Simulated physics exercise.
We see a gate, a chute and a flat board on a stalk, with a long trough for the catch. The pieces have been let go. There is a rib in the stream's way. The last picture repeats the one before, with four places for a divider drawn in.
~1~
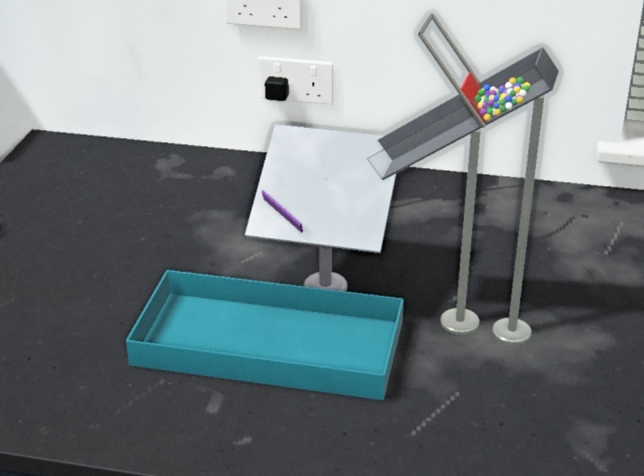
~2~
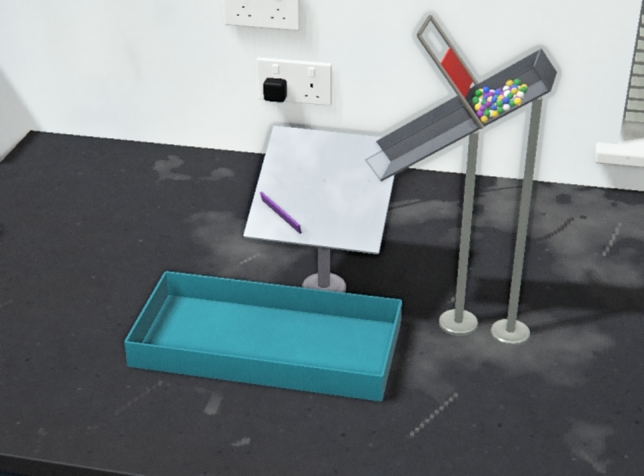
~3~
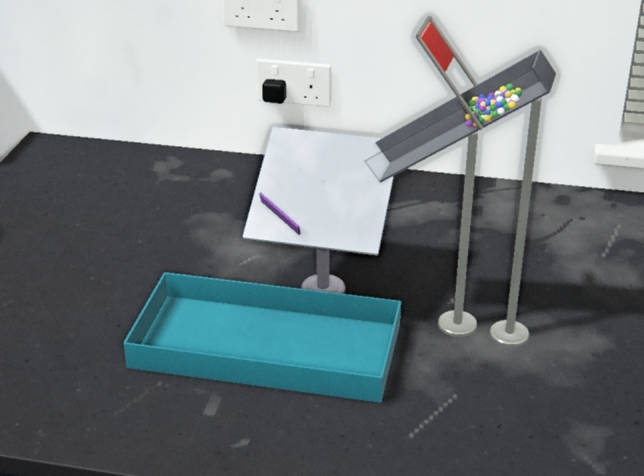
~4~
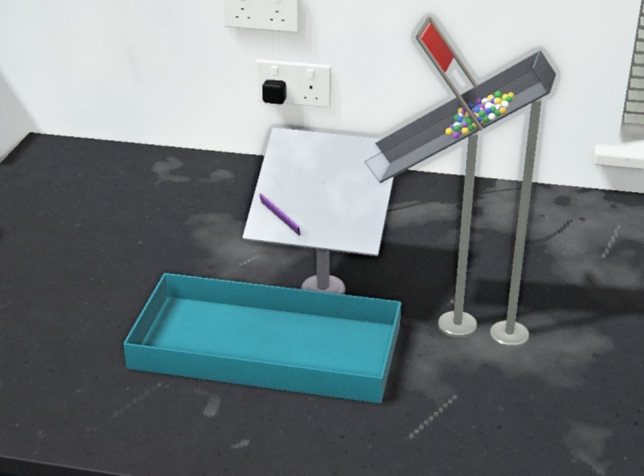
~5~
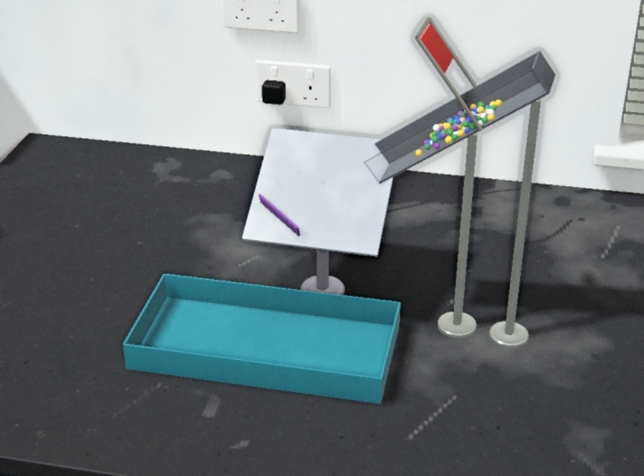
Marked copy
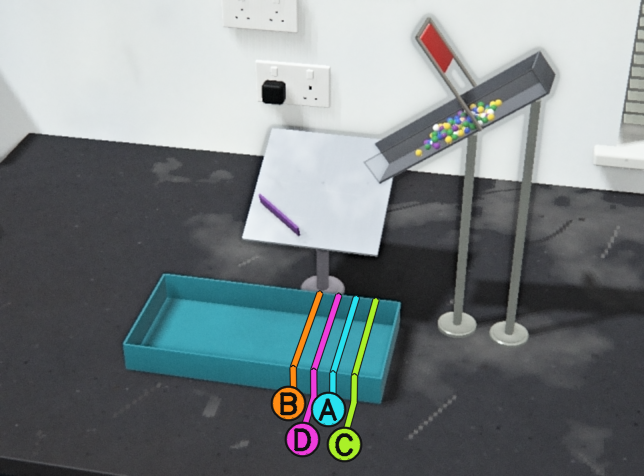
On a dark worktop, a red gate rises and colourful beads slide down a grey chute.
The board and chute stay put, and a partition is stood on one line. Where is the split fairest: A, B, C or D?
B is best.
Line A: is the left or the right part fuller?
The left side.
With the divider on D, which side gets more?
The left side.
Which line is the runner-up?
Line D.
On the marked copy, line A crosses the front rim at (333, 372); line B crosses the front rim at (293, 367); line C crosses the front rim at (354, 375); line D crosses the front rim at (313, 369).
With A, of what is caught, all but a few on the left of the divider, only a few on the right.
With B, of what is caught, close to half on the left of the divider, close to half on the right.
With C, of what is caught, all but a few on the left of the divider, only a few on the right.
With D, of what is caught, the bulk on the left of the divider, close to a quarter on the right.
